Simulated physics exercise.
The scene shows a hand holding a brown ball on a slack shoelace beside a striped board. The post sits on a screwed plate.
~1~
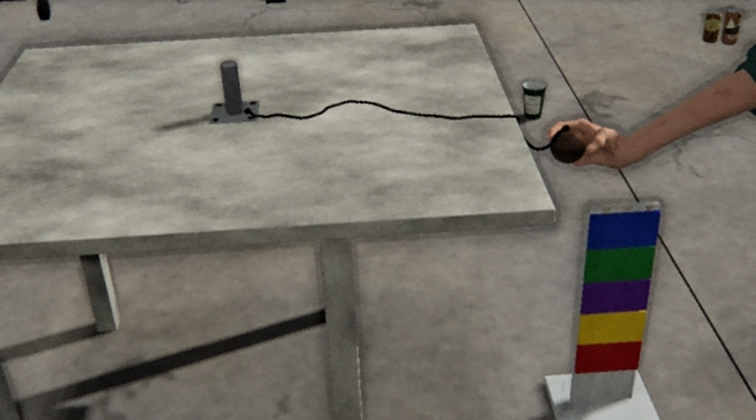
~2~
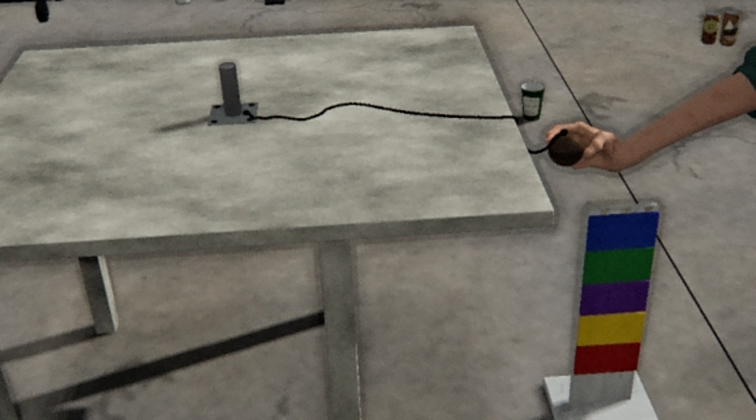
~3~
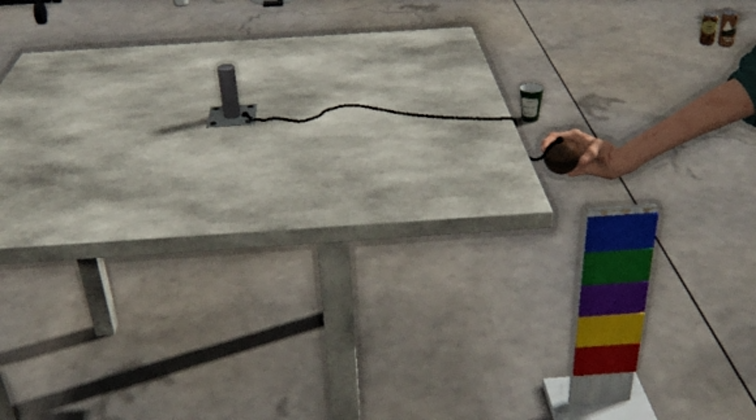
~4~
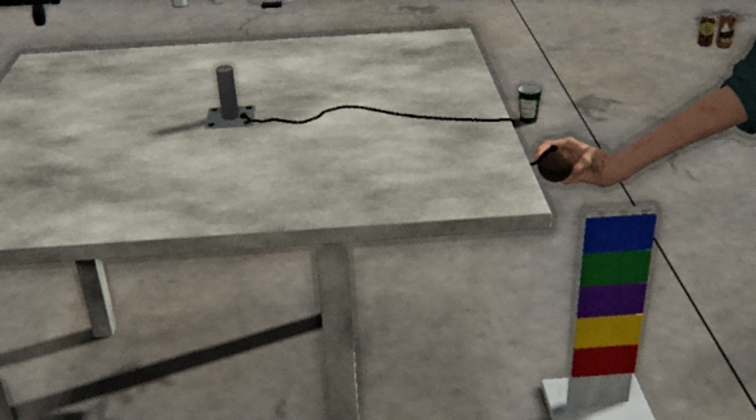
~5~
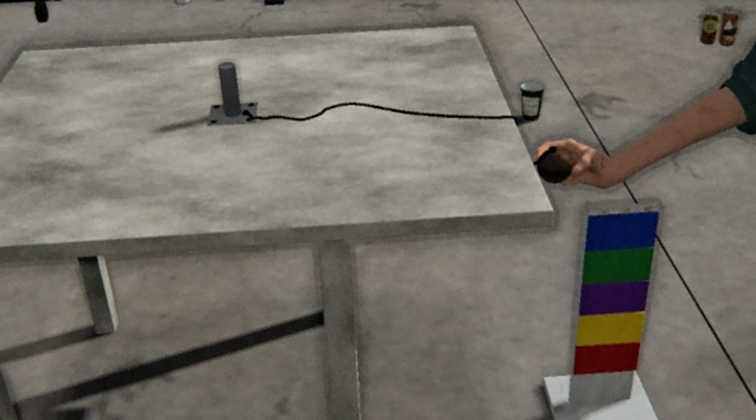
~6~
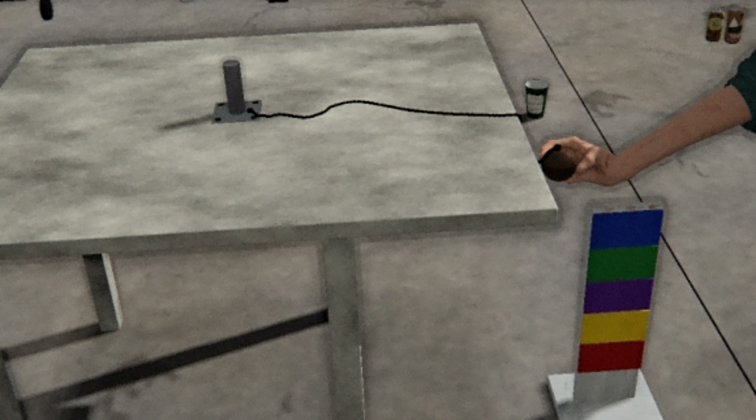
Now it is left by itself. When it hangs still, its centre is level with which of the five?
With blue.
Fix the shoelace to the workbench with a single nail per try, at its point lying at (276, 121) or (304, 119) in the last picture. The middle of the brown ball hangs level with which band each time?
Each in turn comes out as blue, blue.
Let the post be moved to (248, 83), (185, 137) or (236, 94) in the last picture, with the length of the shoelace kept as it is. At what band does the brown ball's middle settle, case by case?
The first case gives blue, the second no band and the third blue.
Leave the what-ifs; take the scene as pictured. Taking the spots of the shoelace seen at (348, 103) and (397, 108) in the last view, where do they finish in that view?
First: (375, 107). Second: (428, 105).
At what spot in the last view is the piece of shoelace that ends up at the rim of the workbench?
It is around (483, 115).
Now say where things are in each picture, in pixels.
The first picture shows brown ball (568, 146); blue (624, 232); green (620, 266); purple (616, 298); yellow (612, 329); red (609, 358).
The second picture shows brown ball (566, 149); shoelace through (264, 119) (326, 109) (387, 109) (451, 117) (516, 132).
The third picture shows brown ball (562, 156).
The fourth picture shows brown ball (555, 165); shoelace through (261, 122) (323, 112) (384, 112) (448, 119) (513, 135).
The fifth picture shows brown ball (555, 166).
The sixth picture shows brown ball (559, 164); shoelace through (268, 117) (330, 107) (391, 107) (455, 114) (520, 131).
Soon after, ball near (536, 223); level with blue.
After that, ball near (484, 214); level with blue.
And then, ball near (500, 227); level with blue.
In the end, ball near (506, 228); level with blue. Its middle rests at the blue band.
